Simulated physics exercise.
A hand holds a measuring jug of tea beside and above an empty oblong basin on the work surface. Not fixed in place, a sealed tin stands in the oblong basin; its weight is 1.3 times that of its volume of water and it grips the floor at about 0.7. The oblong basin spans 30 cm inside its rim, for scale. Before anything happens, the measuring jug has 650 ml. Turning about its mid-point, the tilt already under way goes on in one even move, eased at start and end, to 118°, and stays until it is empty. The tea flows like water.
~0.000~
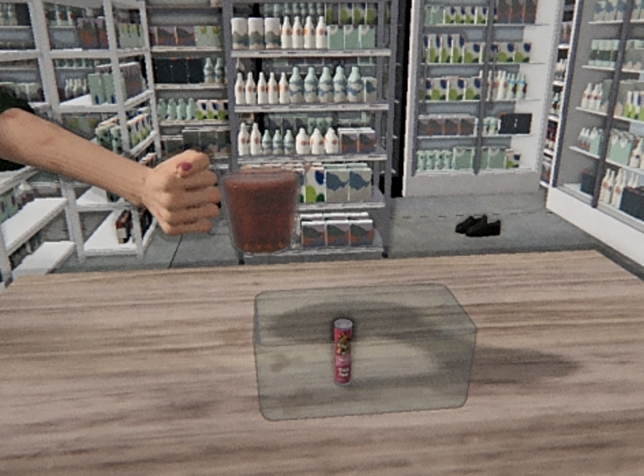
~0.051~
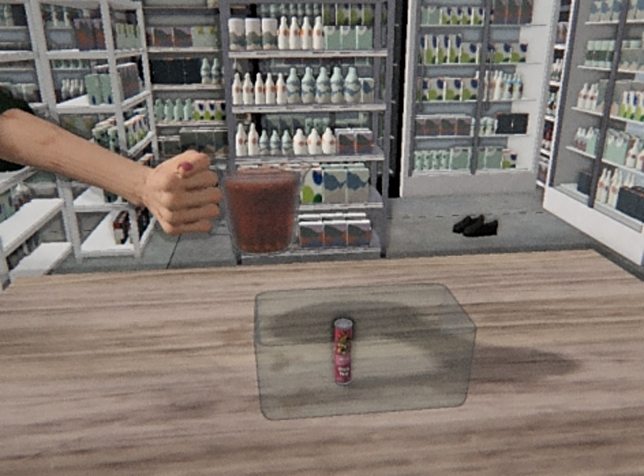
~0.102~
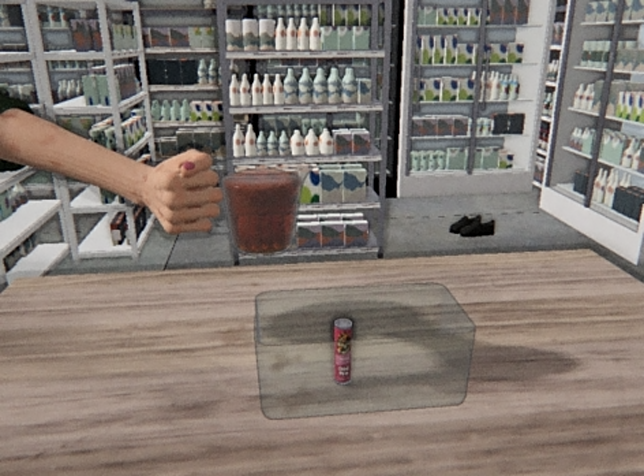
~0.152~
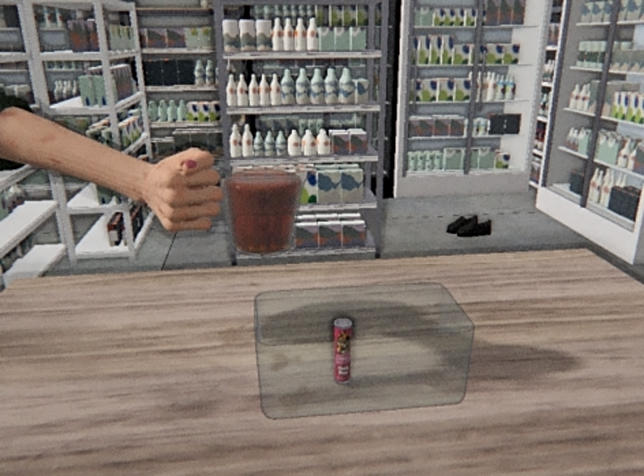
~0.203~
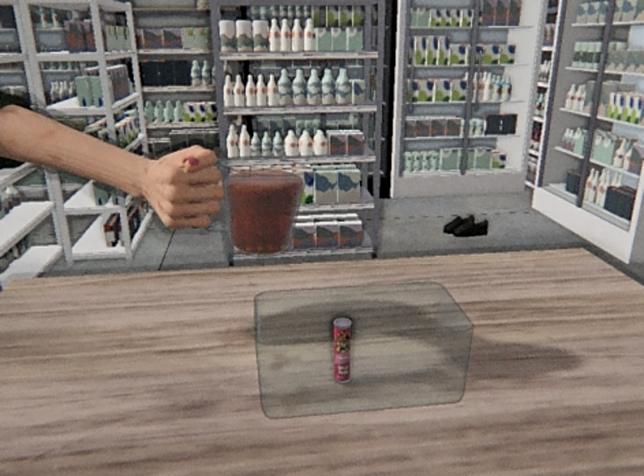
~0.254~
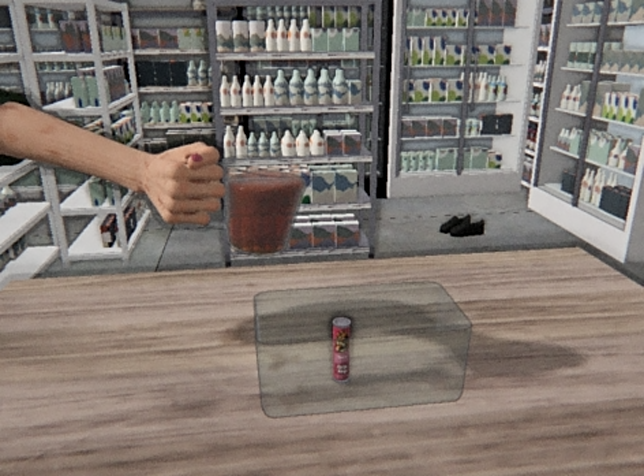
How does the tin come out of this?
It ends up still standing.
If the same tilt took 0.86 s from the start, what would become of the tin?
In that case the tin overturns.
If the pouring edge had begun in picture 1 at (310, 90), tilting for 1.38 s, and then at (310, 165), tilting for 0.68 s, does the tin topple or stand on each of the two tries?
Trial 1 - tin stays standing; trial 2 - tin tips.
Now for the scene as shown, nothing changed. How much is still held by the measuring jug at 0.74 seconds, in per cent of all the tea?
About 72 percent.
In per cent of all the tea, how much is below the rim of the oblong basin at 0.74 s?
7 %, roughly.
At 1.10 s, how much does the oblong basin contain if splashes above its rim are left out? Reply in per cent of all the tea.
Some 72 percent.
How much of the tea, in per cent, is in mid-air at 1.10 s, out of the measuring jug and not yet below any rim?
Some 16 per cent.
After 0.74 s the tilt is 66° and 73 per cent is still to pour; the tin stands where it began.
After 1.10 s the tilt is 106° and 11 per cent is still to pour; the tin stands where it began.
After 1.47 s the tilt is 118° and 0 per cent is still to pour; the tin leans 6°.
After 1.88 s the tilt is 118° and 0 per cent is still to pour; the tin leans 5°.
In the end the tin stands where it began.
